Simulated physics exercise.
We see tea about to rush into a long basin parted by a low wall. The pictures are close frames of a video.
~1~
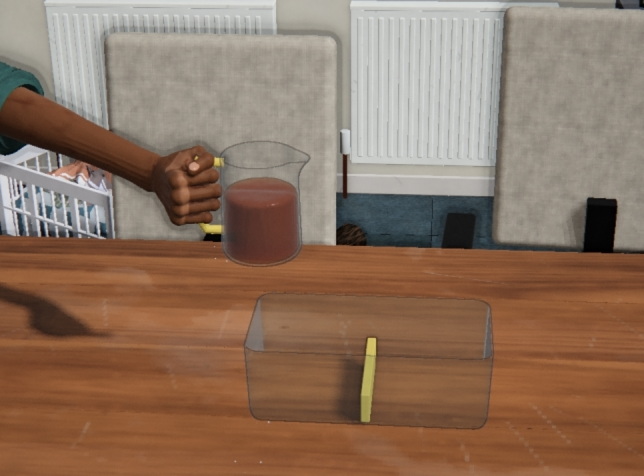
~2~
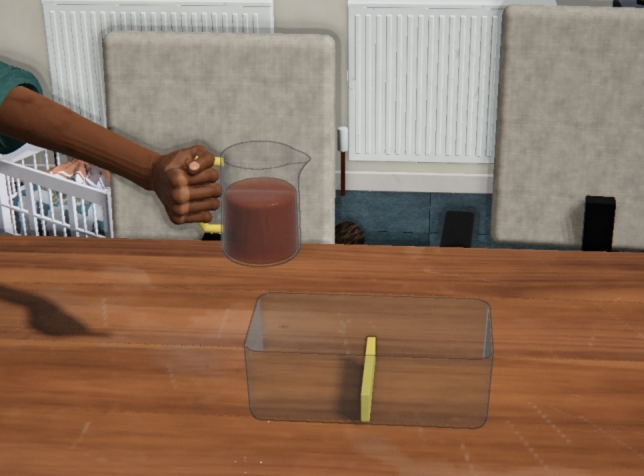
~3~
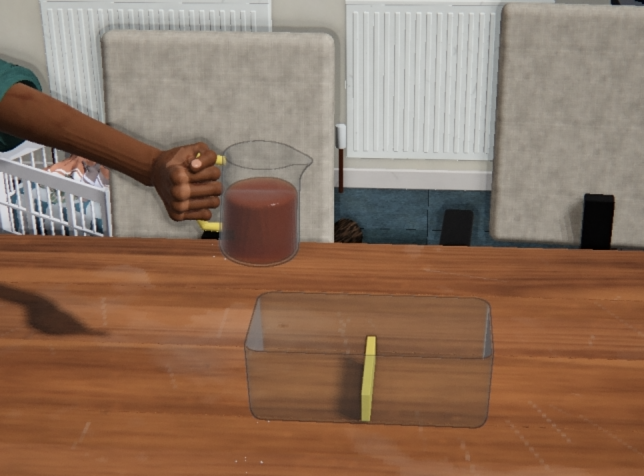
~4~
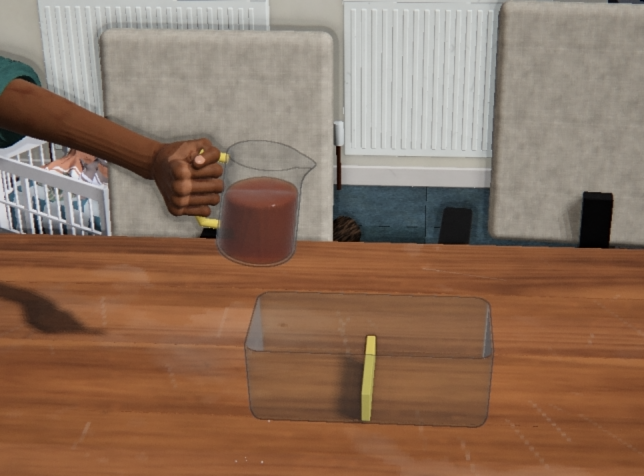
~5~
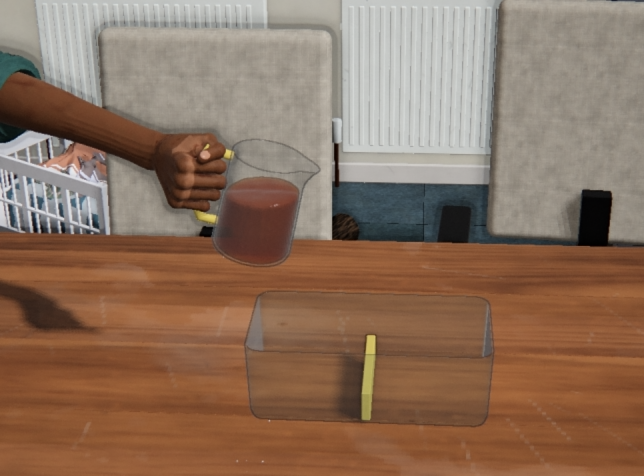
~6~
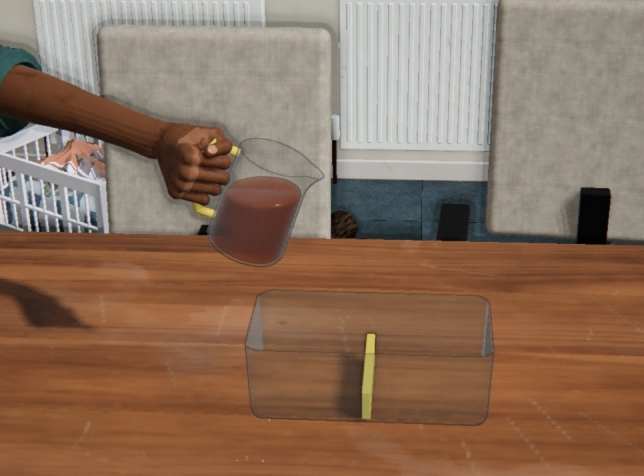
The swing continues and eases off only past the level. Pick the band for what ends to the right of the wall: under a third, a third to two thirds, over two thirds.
It comes to between a third and two thirds.
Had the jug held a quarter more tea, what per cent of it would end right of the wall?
Close to 65 per cent.
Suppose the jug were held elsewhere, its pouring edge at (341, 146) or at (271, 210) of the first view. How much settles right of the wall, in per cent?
Near 90 % and 5 %.
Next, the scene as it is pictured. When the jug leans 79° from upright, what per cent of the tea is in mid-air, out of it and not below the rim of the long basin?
About 10 per cent.
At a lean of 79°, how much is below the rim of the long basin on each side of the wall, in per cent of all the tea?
Some 0 per cent left and 0 right.
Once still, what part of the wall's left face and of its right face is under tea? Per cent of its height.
Near 30 on the left, 30 on the right.
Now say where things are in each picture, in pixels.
In the first picture, it leans 0°; its right rim is at (310, 157); the tea meets the walls at (224, 189) and (297, 190); the long basin's rim runs from (252, 322) to (491, 330); the wall's top is at (369, 366).
In the second picture, it leans 1°; its right rim is at (311, 158); the tea meets the walls at (224, 188) and (297, 190).
In the third picture, it leans 3°; its right rim is at (313, 160); the tea meets the walls at (224, 189) and (298, 190).
In the fourth picture, it leans 8°; its right rim is at (316, 164); the tea meets the walls at (225, 189) and (298, 190).
In the fifth picture, it leans 13°; its right rim is at (321, 169); the tea meets the walls at (225, 190) and (300, 191).
In the sixth picture, it leans 20°; its right rim is at (325, 176); the tea meets the walls at (222, 197) and (302, 191).
A moment on, the jug is tipped on its side and 89 per cent is still to pour, 0 is left of the wall and 0 right of it.
Next, the jug is tipped right over and 28 per cent is still to pour, 10 is left of the wall and 37 right of it.
Then the jug is tipped right over and 1 per cent is still to pour, 41 is left of the wall and 53 right of it.
Later the jug is tipped right over and 0 per cent is still to pour, 45 is left of the wall and 53 right of it.
Finally, 45 per cent lies left of the wall, 53 right of it and 2 outside.
